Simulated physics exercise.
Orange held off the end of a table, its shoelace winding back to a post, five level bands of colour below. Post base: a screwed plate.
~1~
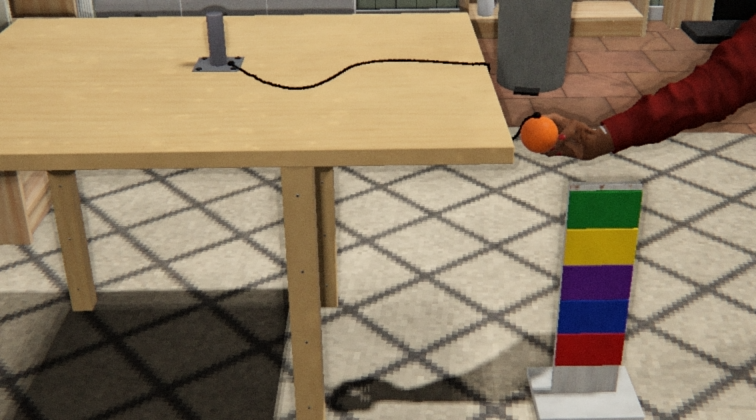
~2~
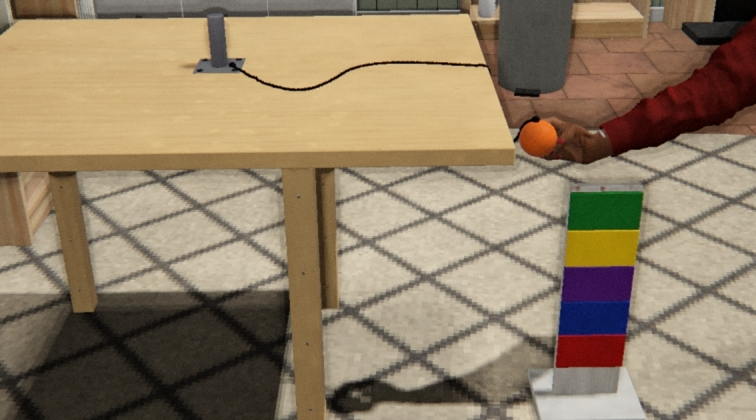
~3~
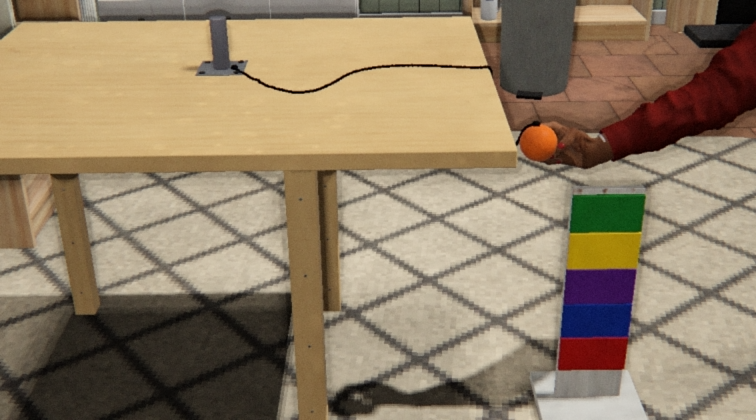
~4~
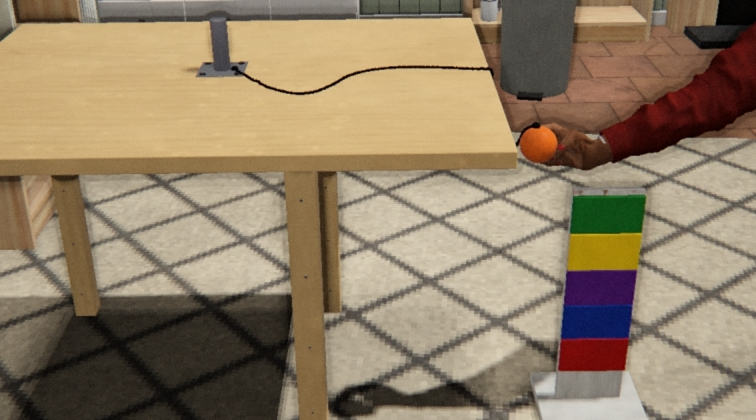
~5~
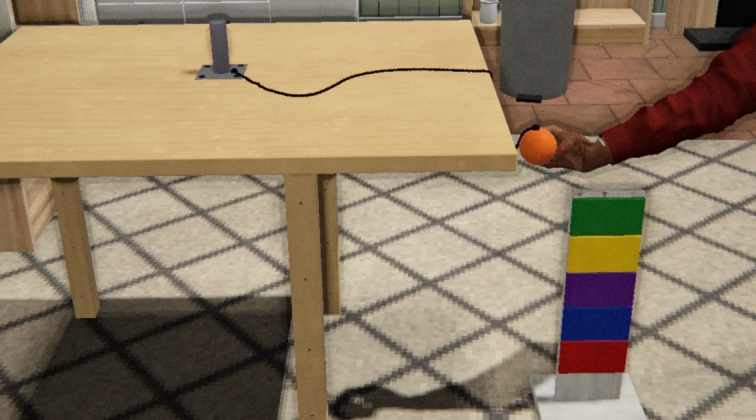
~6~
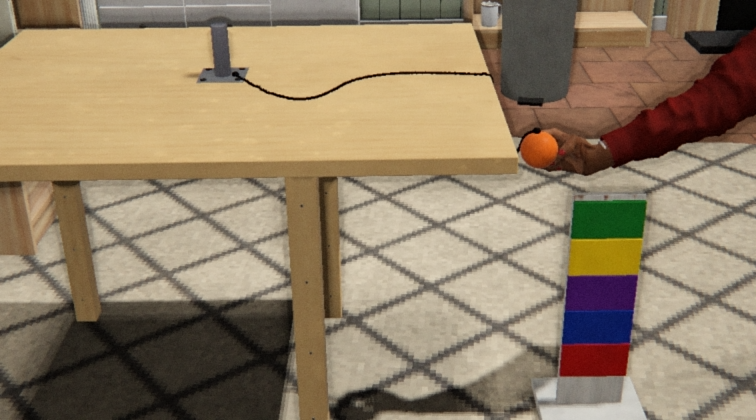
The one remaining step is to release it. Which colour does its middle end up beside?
Purple.
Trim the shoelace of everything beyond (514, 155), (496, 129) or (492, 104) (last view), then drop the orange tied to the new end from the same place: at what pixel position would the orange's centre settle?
First try near (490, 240), second near (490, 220), third near (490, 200).
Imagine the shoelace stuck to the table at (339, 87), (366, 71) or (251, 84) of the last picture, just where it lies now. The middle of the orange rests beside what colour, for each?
In sequence it's yellow, then green, and lastly purple.
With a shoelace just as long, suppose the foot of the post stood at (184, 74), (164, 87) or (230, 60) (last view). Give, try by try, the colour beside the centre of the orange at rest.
Result 1: Yellow. Result 2: Yellow. Result 3: Purple.
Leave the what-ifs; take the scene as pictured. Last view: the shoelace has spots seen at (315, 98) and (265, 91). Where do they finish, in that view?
The first moves to (356, 78), the second to (298, 76).
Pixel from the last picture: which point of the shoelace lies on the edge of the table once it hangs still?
Around (426, 73).
Early on, orange near (518, 280); level with purple.
Midway, orange near (459, 284); level with purple.
Near the end, orange near (496, 288); level with purple.
Finally, orange near (487, 286); level with purple. The shoelace holds its middle at purple.
